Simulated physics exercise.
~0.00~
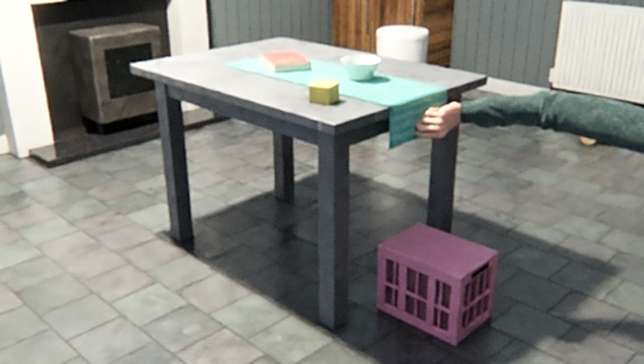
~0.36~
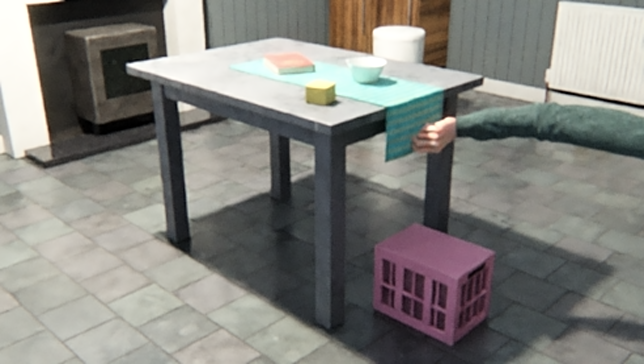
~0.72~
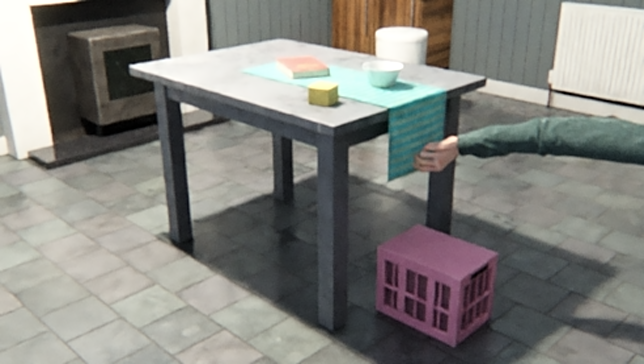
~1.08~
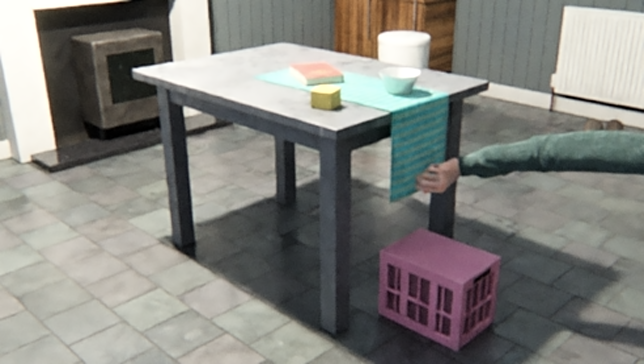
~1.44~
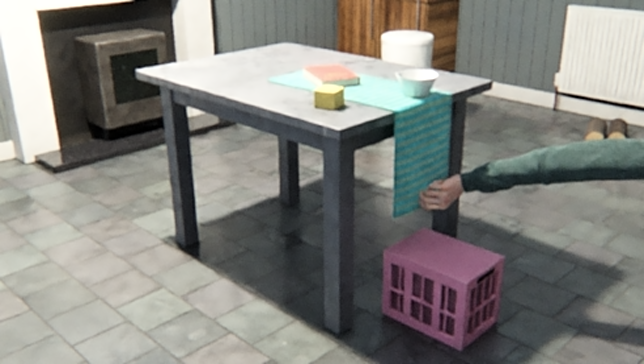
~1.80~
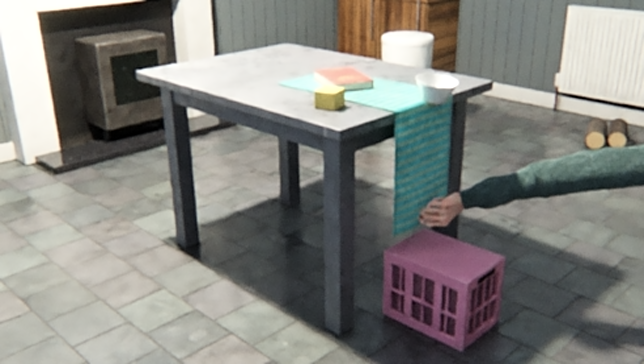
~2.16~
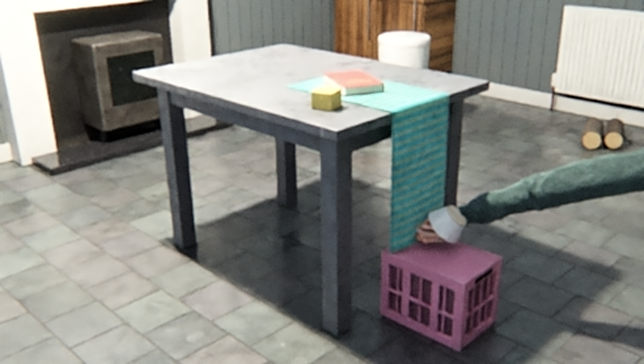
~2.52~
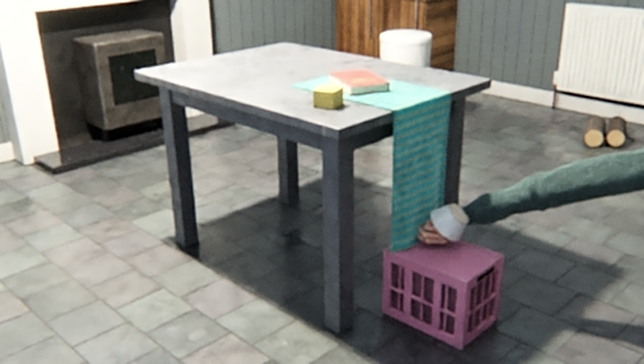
A hand slowly pulled the hanging end of a turquoise tea towel down toward a pink crate, drawing a red book and white bowl across the table until the bowl tipped off by the hand above the crate, while the yellow block stayed on the tabletop.
